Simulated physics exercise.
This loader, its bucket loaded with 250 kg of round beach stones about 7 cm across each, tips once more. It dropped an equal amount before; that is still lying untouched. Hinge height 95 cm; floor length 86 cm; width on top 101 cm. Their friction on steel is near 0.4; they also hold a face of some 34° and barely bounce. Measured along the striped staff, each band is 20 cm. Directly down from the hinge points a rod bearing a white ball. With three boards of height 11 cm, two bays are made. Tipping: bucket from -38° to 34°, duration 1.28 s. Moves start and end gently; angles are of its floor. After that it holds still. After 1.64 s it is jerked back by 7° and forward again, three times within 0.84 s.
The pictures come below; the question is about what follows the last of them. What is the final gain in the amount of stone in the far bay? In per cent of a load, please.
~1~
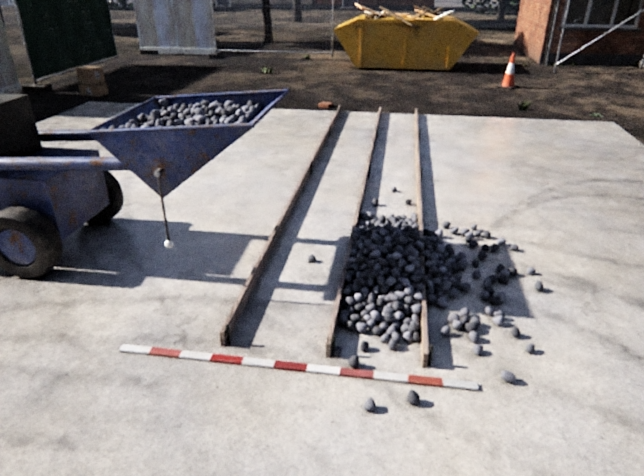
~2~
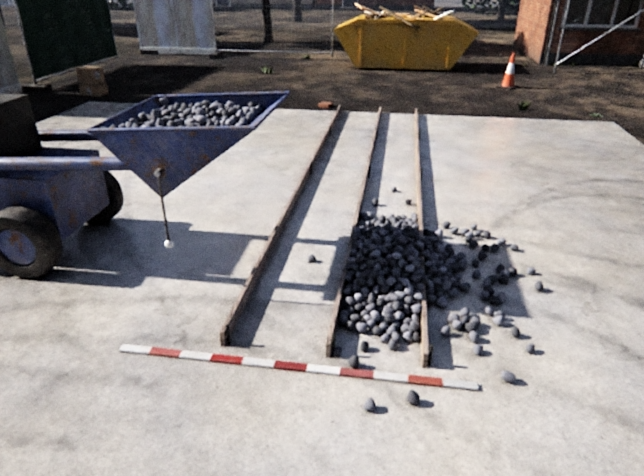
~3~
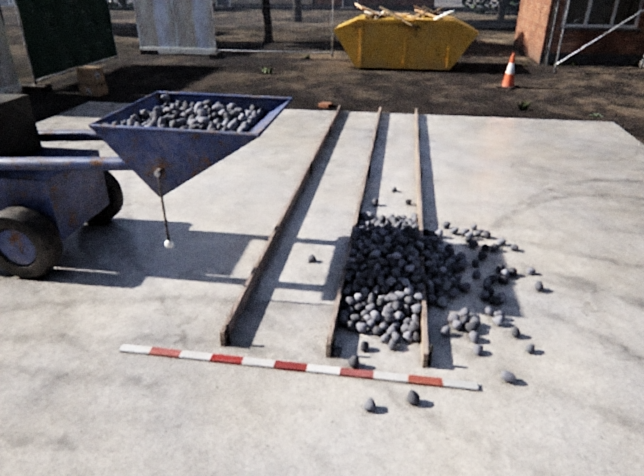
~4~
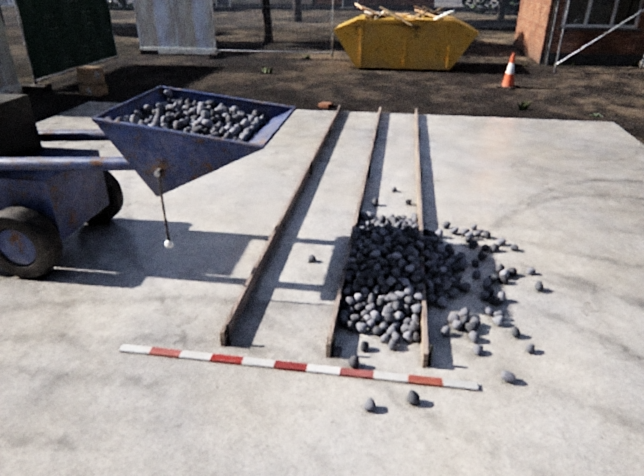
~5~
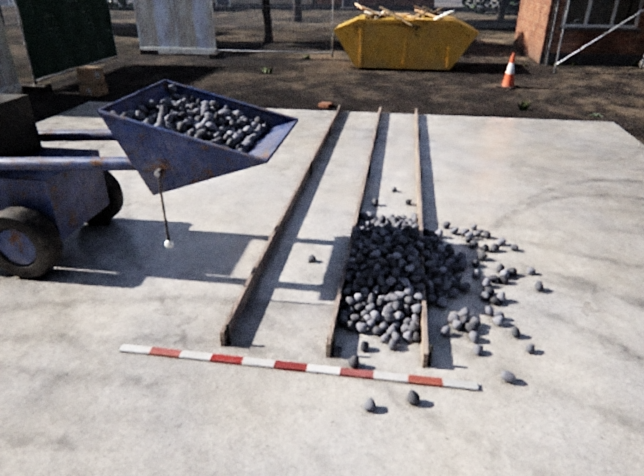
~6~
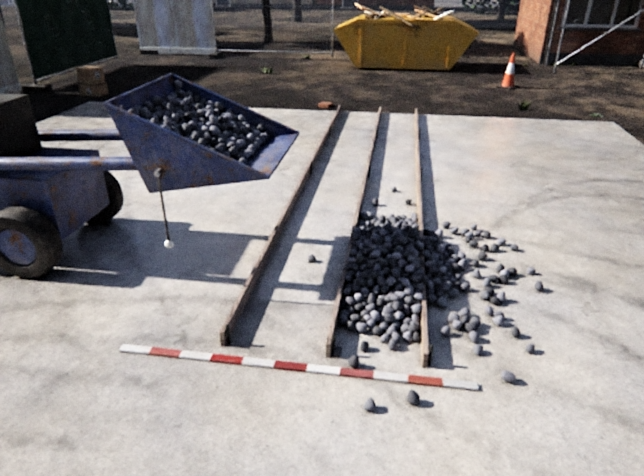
About 10 per cent.
Then, 0.4 s after the last picture the floor is at 23°; in per cent of one load, 100 in the bucket, 82 in the far bay, 18 past the last board; the foremost stones are at (516, 273).
Then, 0.8 s after the last picture the floor is at 34°; in per cent of one load, 62 in the bucket, 39 in the near bay, 82 in the far bay, 18 past the last board; the foremost stones are at (516, 273).
Then, 2.4 s after the last picture the floor is at 34°; in per cent of one load, 0 in the bucket, 90 in the near bay, 92 in the far bay, 18 past the last board; the foremost stones are at (516, 273).
Then, 4.8 s after the last picture the floor is at 34°; in per cent of one load, 0 in the bucket, 90 in the near bay, 92 in the far bay, 18 past the last board; the foremost stones are at (516, 273). Net gain in the far bay, 10.
